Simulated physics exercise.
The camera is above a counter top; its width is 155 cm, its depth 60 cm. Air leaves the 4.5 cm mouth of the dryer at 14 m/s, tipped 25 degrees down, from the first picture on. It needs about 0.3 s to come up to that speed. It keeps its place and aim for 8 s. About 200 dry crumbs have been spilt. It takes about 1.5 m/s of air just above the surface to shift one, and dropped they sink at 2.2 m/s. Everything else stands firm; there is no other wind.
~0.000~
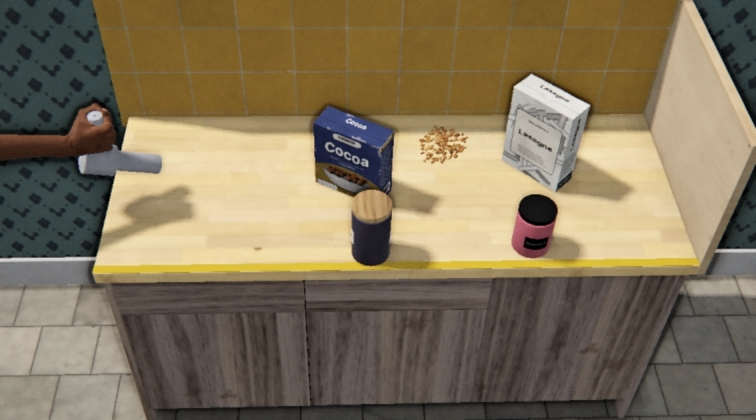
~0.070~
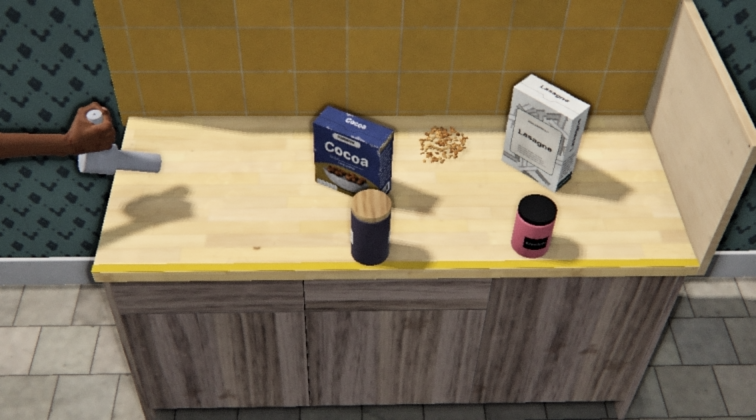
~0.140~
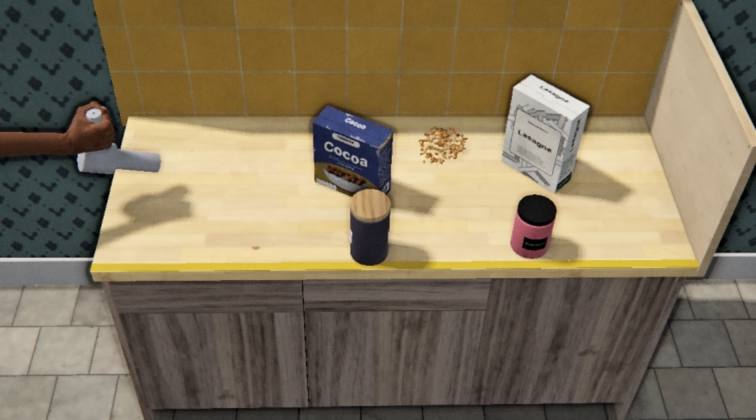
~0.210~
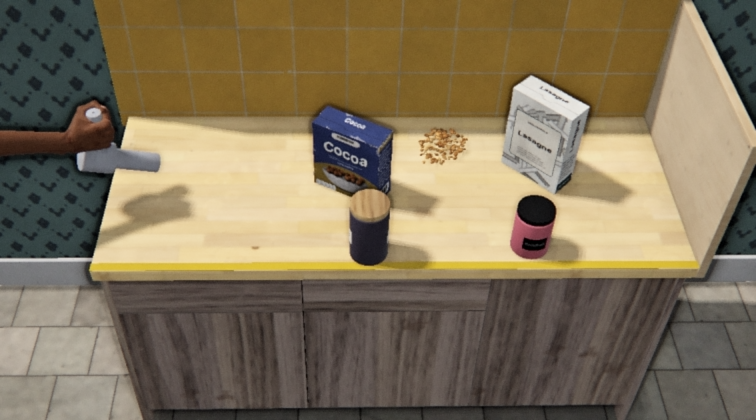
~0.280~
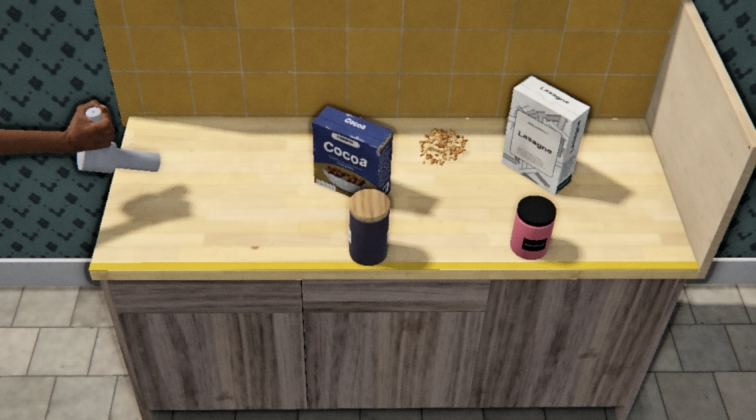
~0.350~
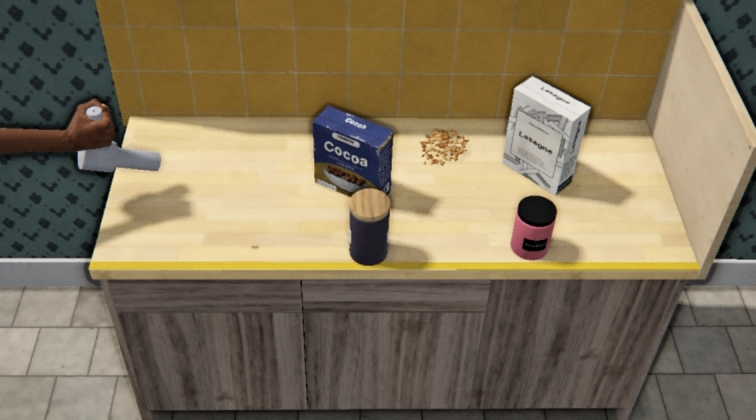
In the video, a hand at the left holds a grey dryer over a wooden counter with a cocoa carton, a lasagne carton, two lidded jars and a scatter of dry crumbs, and practically nothing moves.
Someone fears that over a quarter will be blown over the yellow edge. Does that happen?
More than a quarter over the yellow edge: Yes.
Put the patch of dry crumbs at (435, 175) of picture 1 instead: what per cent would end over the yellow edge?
In that case some 10 per cent.
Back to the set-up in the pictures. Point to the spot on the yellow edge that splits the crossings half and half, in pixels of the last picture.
At about (677, 270).
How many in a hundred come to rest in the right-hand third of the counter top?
Near 30 %.
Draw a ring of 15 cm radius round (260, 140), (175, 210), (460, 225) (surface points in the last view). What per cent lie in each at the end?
In turn about 0 %, 0 %, 0 %.
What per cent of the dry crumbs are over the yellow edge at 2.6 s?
Near 60 %.
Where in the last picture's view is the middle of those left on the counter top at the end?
Near (616, 146).
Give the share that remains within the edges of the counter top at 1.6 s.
About 60 %.
After 1.6 s, 67 % are on the move or not yet settled, 38 % are over the yellow edge; the middle of those still in play is near (655, 151).
After 2.6 s, 26 % are on the move or not yet settled, 64 % are over the yellow edge; the middle of those still in play is near (625, 153).
After 4.4 s, 20 % are on the move or not yet settled, 67 % are over the yellow edge; the middle of those still in play is near (625, 153).
After 8.0 s, at the end, 70 % are over the yellow edge; the middle of those still in play is near (616, 146).
